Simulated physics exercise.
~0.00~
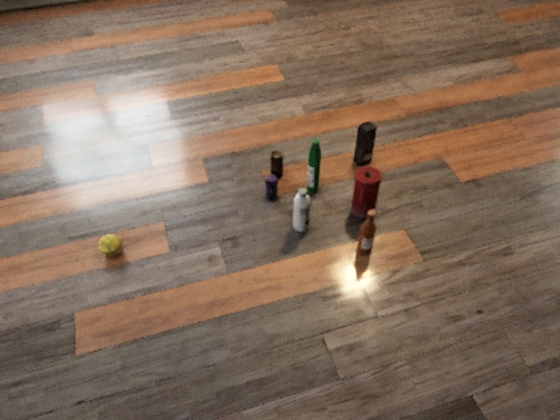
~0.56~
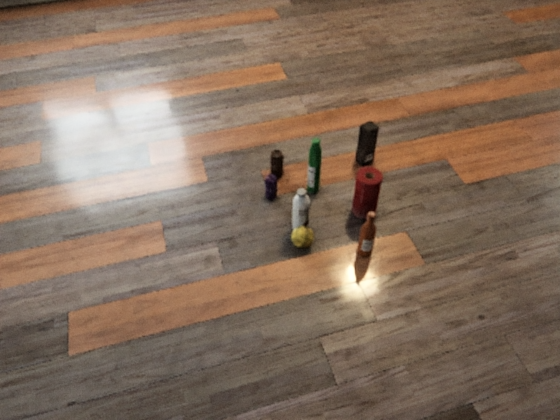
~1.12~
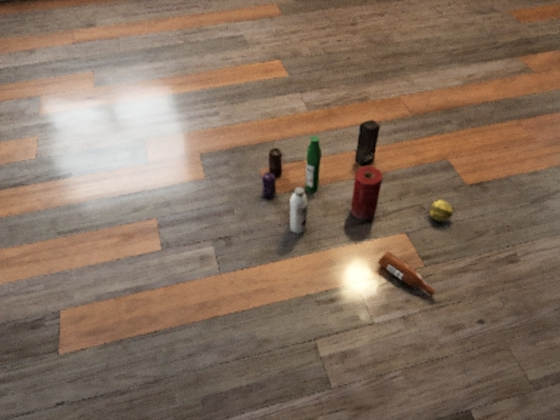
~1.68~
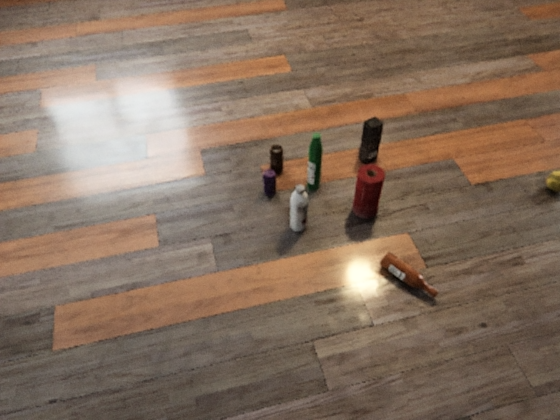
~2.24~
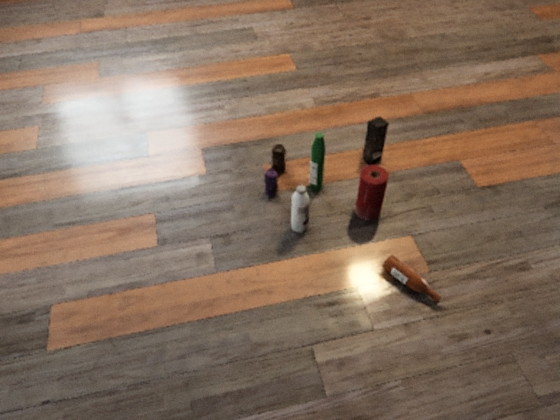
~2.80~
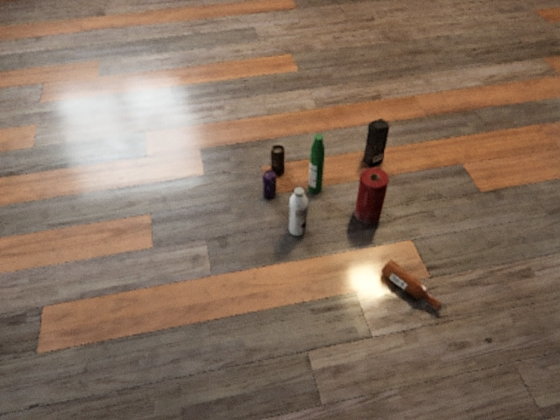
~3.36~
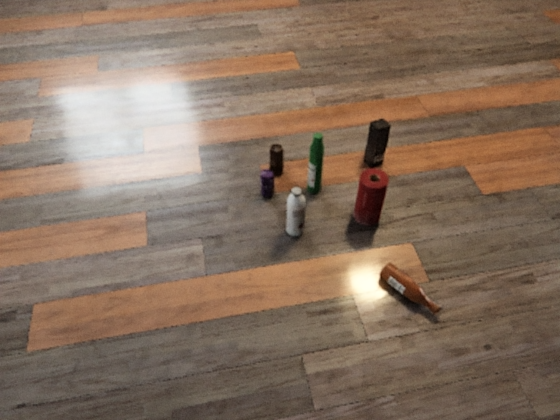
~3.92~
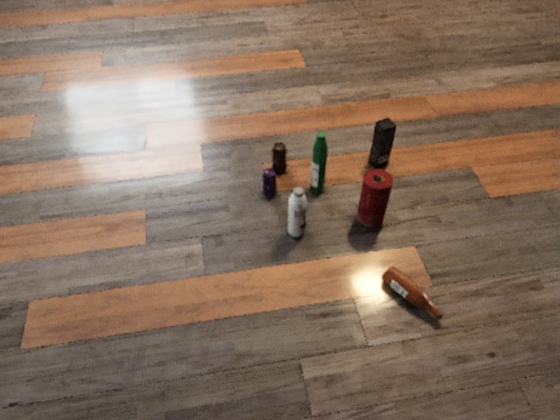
At first, a small yellow ball is on the left of a wood-patterned floor, while a cluster of bottles, cans and other containers stands to the right. The ball rolls right and passes in front of the white bottle, heading towards the orange bottle. The orange bottle then topples onto its side, its neck pointing down and to the right, as the ball carries on beyond the group. Still moving right, the ball reaches the edge and leaves view. The orange bottle ends lying on the floor, while the white and green bottles, both cans, red roll and black carton remain upright.
